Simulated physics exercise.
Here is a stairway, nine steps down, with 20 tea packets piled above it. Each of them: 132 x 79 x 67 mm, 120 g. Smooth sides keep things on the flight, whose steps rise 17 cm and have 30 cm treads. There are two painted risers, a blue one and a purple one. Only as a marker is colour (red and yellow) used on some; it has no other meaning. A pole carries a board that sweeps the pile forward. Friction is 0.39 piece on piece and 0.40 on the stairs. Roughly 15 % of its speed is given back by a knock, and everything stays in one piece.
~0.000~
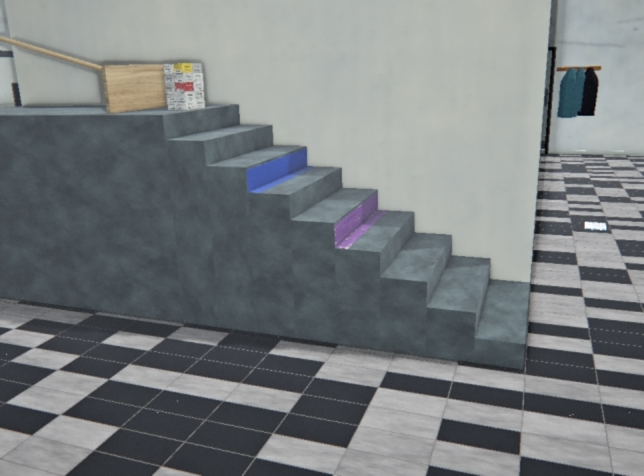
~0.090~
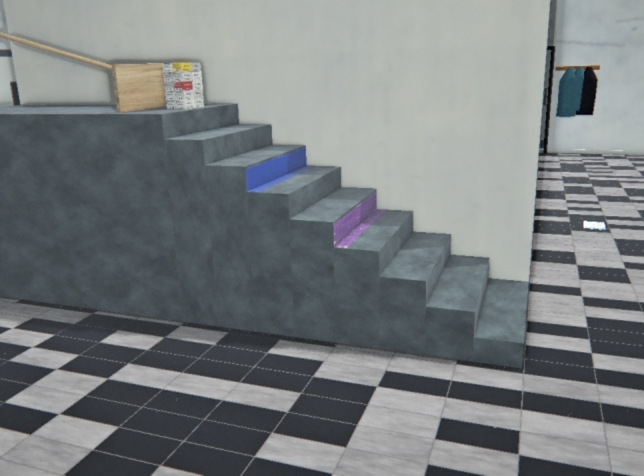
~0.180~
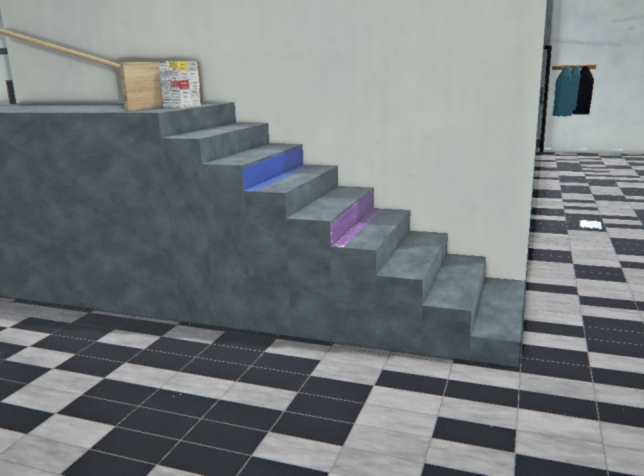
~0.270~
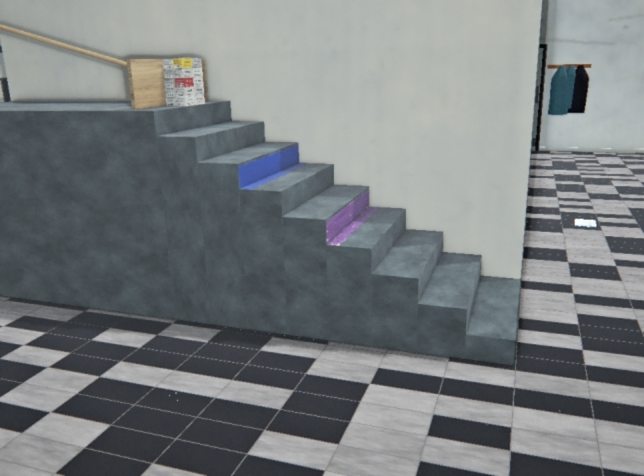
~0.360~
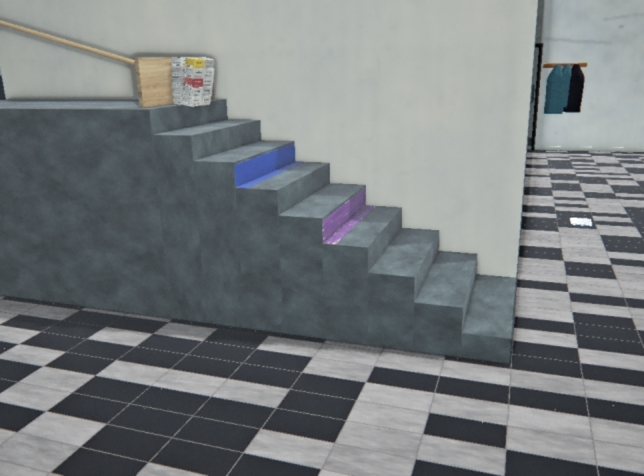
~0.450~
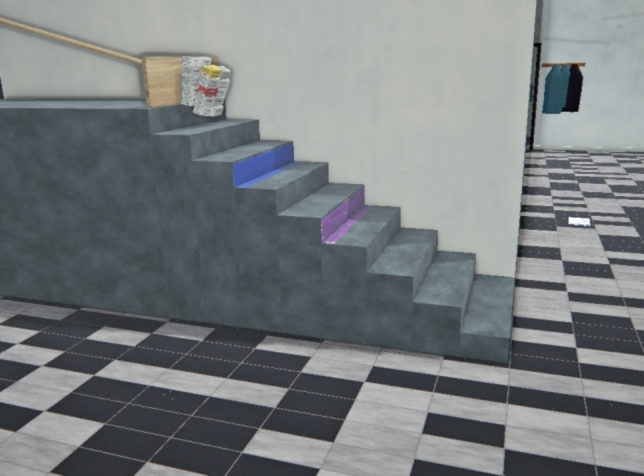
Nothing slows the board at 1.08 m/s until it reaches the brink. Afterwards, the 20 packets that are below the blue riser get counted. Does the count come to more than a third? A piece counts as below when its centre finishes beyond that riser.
Yes - past a third.
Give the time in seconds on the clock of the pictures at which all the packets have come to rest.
Roughly 2.5 s.
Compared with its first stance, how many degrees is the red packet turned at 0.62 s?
Near 60 degrees from how it began.
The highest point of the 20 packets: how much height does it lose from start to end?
About 36 cm.
After 0.62 s, none of the 20 packets below the blue riser, 20 disturbed; red packet leaning 62°, 27 cm lower; yellow packet leaning 54°, 29 cm lower.
After 1.16 s, 10 of the 20 packets below the blue riser; red packet upside down; yellow packet upside down.
At rest (2.5 s), 10 of the 20 packets below the blue riser; red packet upside down; yellow packet on its side. That is 50 per cent. As the last picture would show them, middles, red packet near (295, 173), yellow packet near (438, 290).
